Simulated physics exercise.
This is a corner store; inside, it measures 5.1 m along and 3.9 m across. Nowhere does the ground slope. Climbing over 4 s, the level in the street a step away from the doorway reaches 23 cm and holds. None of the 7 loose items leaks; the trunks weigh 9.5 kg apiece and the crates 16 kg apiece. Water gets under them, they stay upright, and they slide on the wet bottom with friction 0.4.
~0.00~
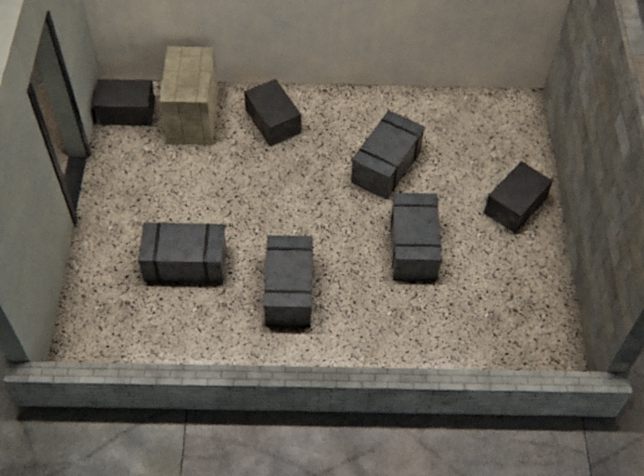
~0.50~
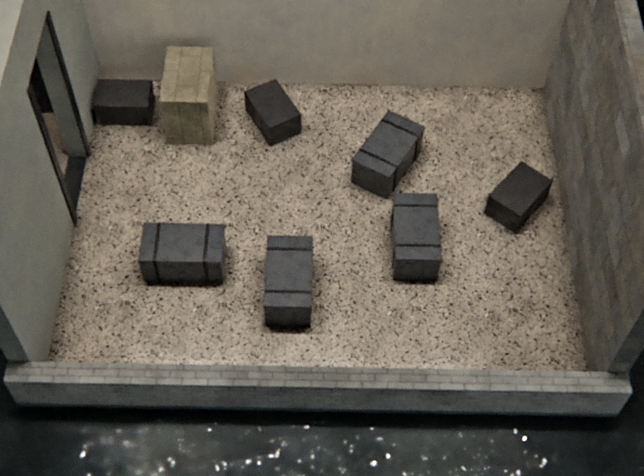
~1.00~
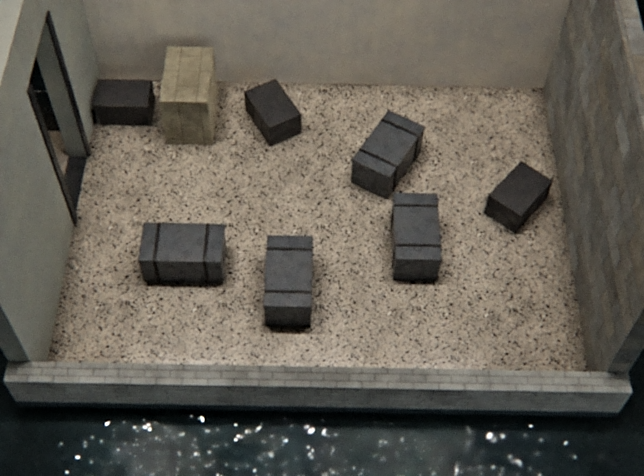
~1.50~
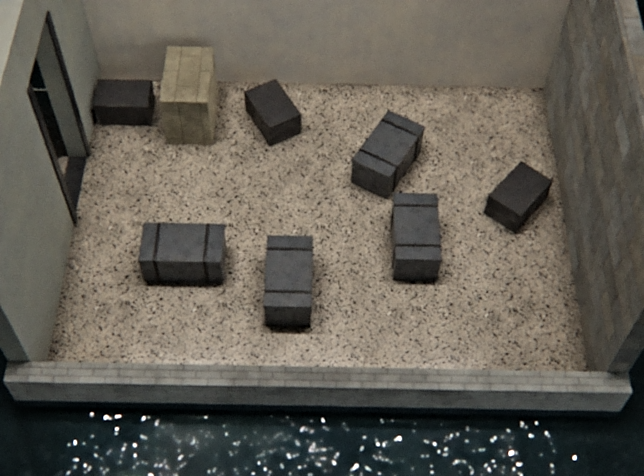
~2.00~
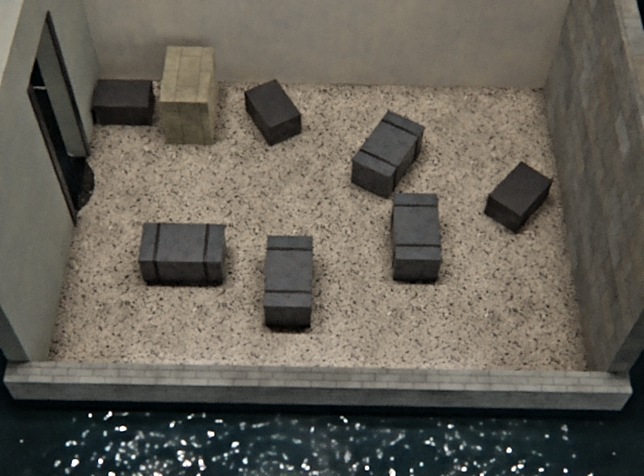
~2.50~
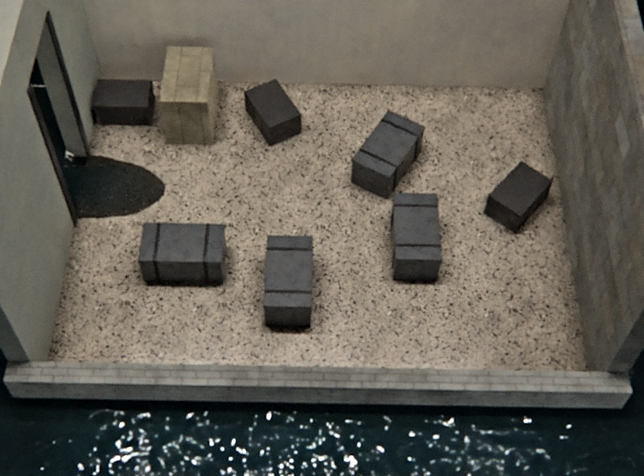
Corner store room with dark trunks and crates sitting still as glinting water appears outside, then a dark pool spreads in from the left doorway.
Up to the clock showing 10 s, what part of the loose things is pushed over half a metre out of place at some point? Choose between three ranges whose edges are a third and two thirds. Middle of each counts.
The range is the middle one, a third to two thirds.
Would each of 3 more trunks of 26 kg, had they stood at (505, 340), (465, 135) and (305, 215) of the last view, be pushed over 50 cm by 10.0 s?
First one stays inside the line, second one stays inside the line, third one stays inside the line.
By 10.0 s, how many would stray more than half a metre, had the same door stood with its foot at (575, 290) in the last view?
3.
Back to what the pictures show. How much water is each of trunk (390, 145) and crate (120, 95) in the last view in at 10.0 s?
Close to 7 and 7 centimetres.
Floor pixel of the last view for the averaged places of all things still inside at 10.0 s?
That lands at roughly (372, 229).
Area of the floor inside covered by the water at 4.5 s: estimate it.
About 6.0 m2.
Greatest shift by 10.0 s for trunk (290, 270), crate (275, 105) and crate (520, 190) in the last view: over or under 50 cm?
Taking them in turn, the first is beyond the limit, the second within the limit and the third within the limit.
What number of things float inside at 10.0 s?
Just then, the number is 6.
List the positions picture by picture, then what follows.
A trunk at (417, 225), on the bottom; a crate at (273, 103) rests on the ground; water covers 0.0 m2; 0 of 7 have shifted, in the first picture.
A trunk at (417, 225), on the bottom; a crate at (273, 103), on the bottom; 0.0 m2 under water; 0 of 7 have shifted, in the second picture.
A trunk at (417, 225) rests on the ground; a crate at (273, 103), on the bottom; water covers 0.0 m2; 0 of 7 have shifted, in the third picture.
A trunk at (417, 225) rests on the ground; a crate at (273, 103), on the bottom; water covers 0.0 m2; 0 of 7 have shifted, in the fourth picture.
A trunk at (417, 225), on the bottom; a crate at (273, 103) rests on the ground; 0.0 m2 under water; 0 of 7 have shifted, in the fifth picture.
A trunk at (417, 225) rests on the ground; a crate at (273, 103), on the bottom; 0.5 m2 under water; 0 of 7 have shifted, in the sixth picture.
After 3.5 s 0 of 7 are over 50 cm from their spots; 0 afloat.
After 4.5 s 0 of 7 are over 50 cm from their spots; 0 afloat.
After 7.0 s 4 of 7 are over 50 cm from their spots; 0 afloat.
After 10.0 s 4 of 7 are over 50 cm from their spots, and 4 have been at some point; 6 afloat.
